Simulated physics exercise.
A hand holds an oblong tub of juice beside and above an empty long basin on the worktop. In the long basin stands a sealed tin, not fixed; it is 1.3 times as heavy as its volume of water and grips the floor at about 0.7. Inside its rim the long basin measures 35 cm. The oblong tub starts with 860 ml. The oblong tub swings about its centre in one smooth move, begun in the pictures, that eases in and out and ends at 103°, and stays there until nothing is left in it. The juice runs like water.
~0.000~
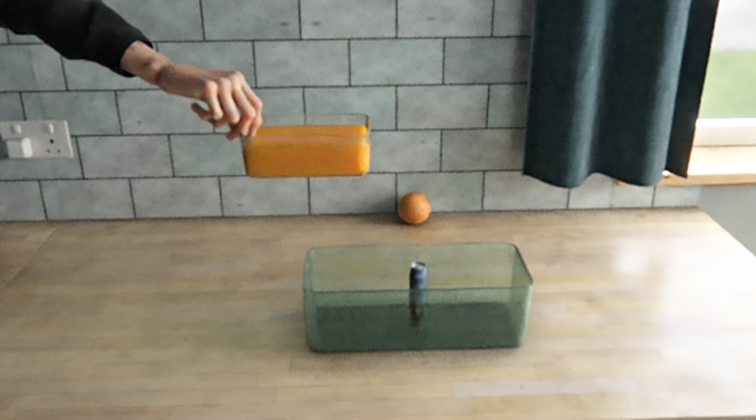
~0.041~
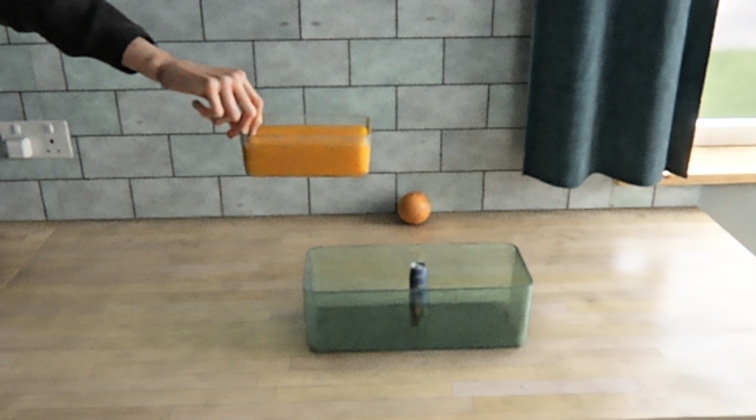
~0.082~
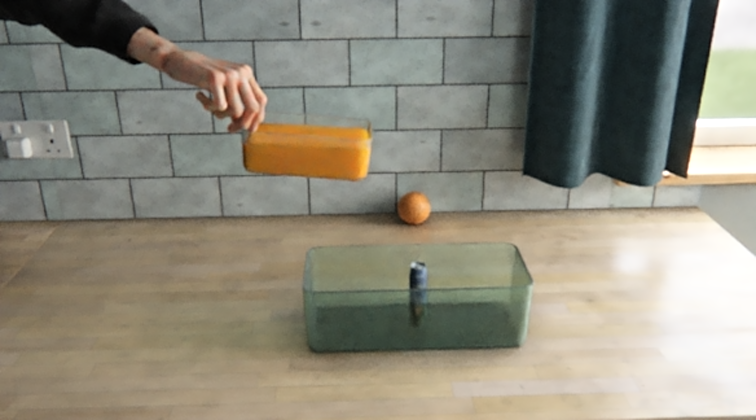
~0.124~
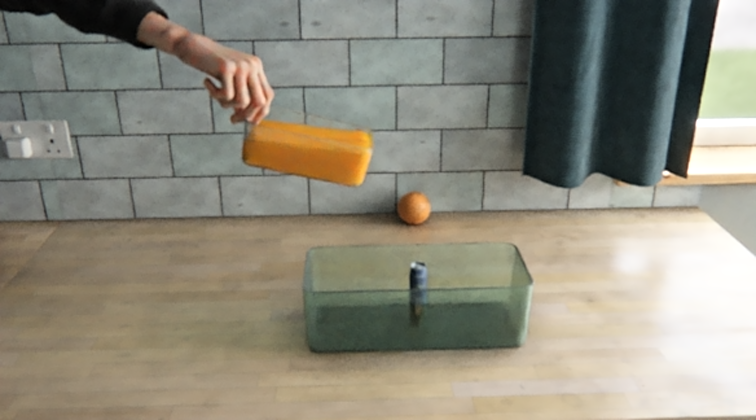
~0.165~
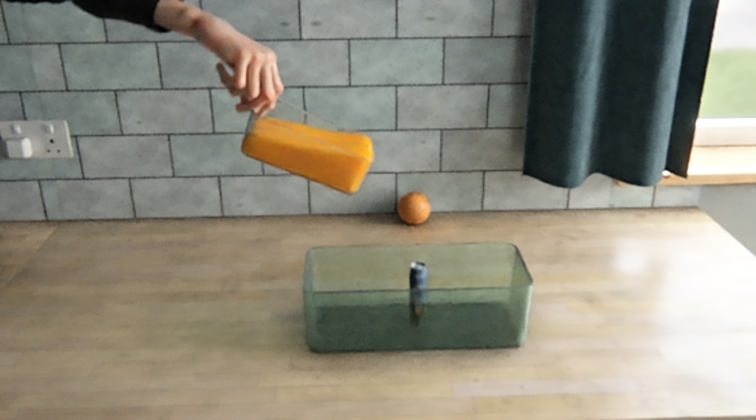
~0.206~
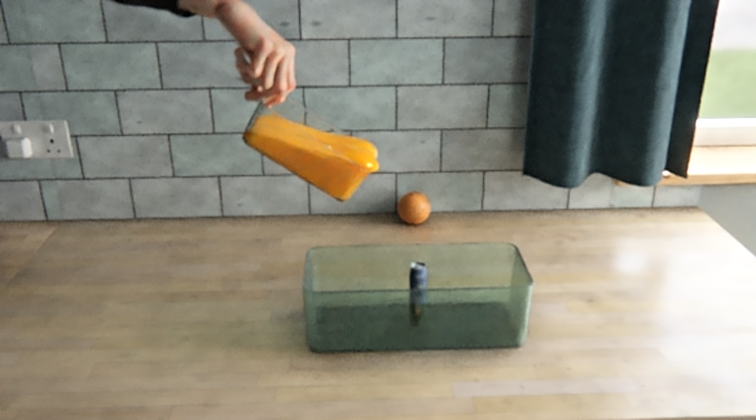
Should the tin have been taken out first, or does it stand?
It topples.
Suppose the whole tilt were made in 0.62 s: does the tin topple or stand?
Then it remains upright.
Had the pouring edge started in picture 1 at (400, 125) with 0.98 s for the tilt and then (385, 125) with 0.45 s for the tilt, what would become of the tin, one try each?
First it stays up; then it goes over.
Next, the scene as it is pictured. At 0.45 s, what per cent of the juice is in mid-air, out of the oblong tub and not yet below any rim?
Some 66 per cent.
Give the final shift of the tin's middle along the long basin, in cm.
About 8.5 cm.
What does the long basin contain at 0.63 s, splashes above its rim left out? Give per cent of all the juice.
Some 84 per cent.
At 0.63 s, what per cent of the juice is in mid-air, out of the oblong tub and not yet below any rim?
About 7 per cent.
Then, 0.45 s in, the tilt is 98° and 10 per cent is still to pour; the tin stands where it began.
Then, 0.63 s in, the tilt is 103° and 3 per cent is still to pour; the tin leans 6°.
Then, 0.82 s in, the tilt is 103° and 0 per cent is still to pour; the tin leans 23°.
Then, 1.02 s in, the tilt is 103° and 0 per cent is still to pour; the tin lies on its side.
Finally, the tin lies on its side.
